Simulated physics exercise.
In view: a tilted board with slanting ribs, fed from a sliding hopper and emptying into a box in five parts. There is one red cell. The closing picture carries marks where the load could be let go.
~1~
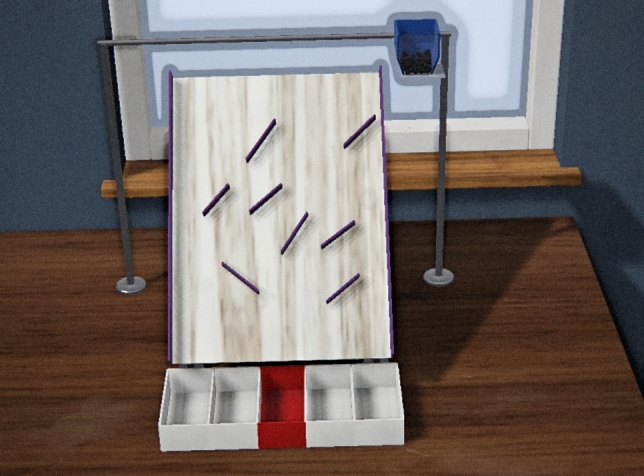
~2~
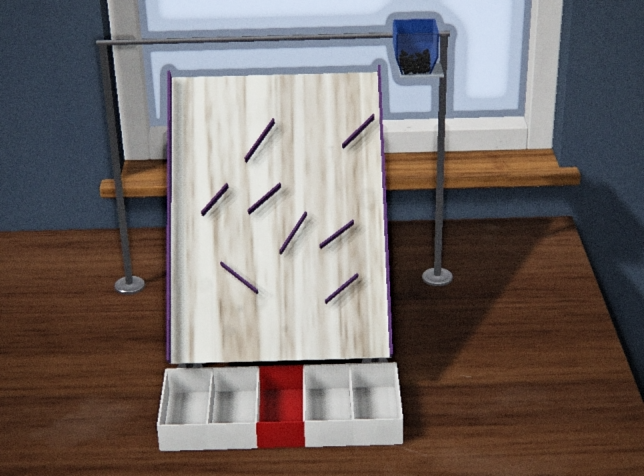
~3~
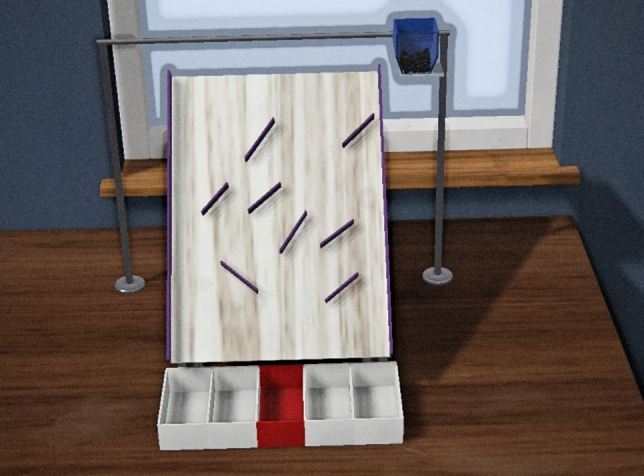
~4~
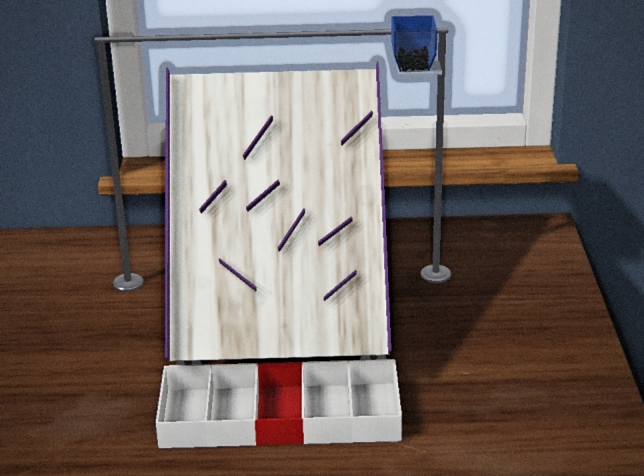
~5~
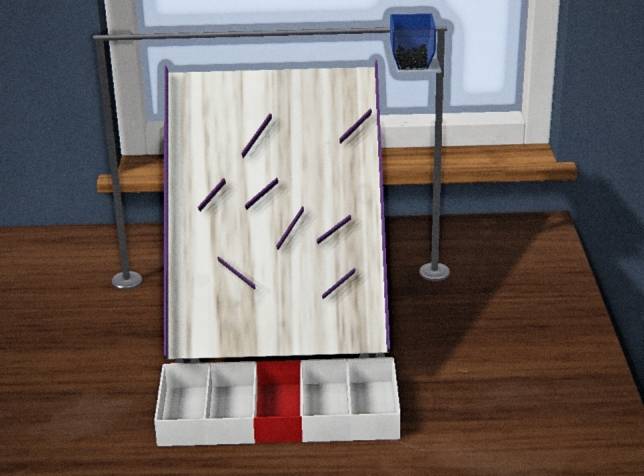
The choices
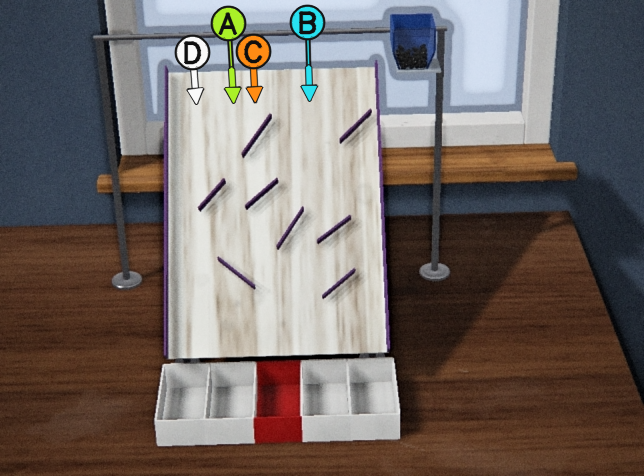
In this clip, a blue hopper holding dark beans sits at the right end of a rail above a tilted board with slanting ribs and a five-part box with a red middle cell; nothing visibly moves except a slight view shift.
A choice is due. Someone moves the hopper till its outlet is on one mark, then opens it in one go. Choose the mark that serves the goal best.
The best mark is B.
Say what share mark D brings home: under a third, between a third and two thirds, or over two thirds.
Mark D gives under a third.
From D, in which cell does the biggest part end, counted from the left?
It is the first one.
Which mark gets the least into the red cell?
The answer is D.
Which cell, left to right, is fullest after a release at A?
It is the first one.
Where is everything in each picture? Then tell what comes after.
In the first picture, hopper at (416, 65), black beans, door shut.
In the second picture, ribs (245, 158) to (274, 118), (343, 144) to (374, 114), (201, 212) to (227, 183).
In the third picture, ribs (248, 210) to (280, 182), (280, 250) to (306, 211), (320, 244) to (354, 219).
In the fourth picture, ribs (219, 259) to (256, 288), (324, 298) to (356, 270).
In the fifth picture, red cell at (278, 428), number 3 of 5 from the left.
On the marked copy, mark A meets the board at (233, 97); mark B meets the board at (309, 95); mark C meets the board at (255, 96); mark D meets the board at (196, 98).
Choosing A, about a quarter in the red cell, most in other cells.
Choosing B, most in the red cell, about a quarter in other cells.
Choosing C, about a quarter in the red cell, about two thirds in other cells.
Choosing D, a small part in the red cell, nearly all in other cells, a stray few outside the box.
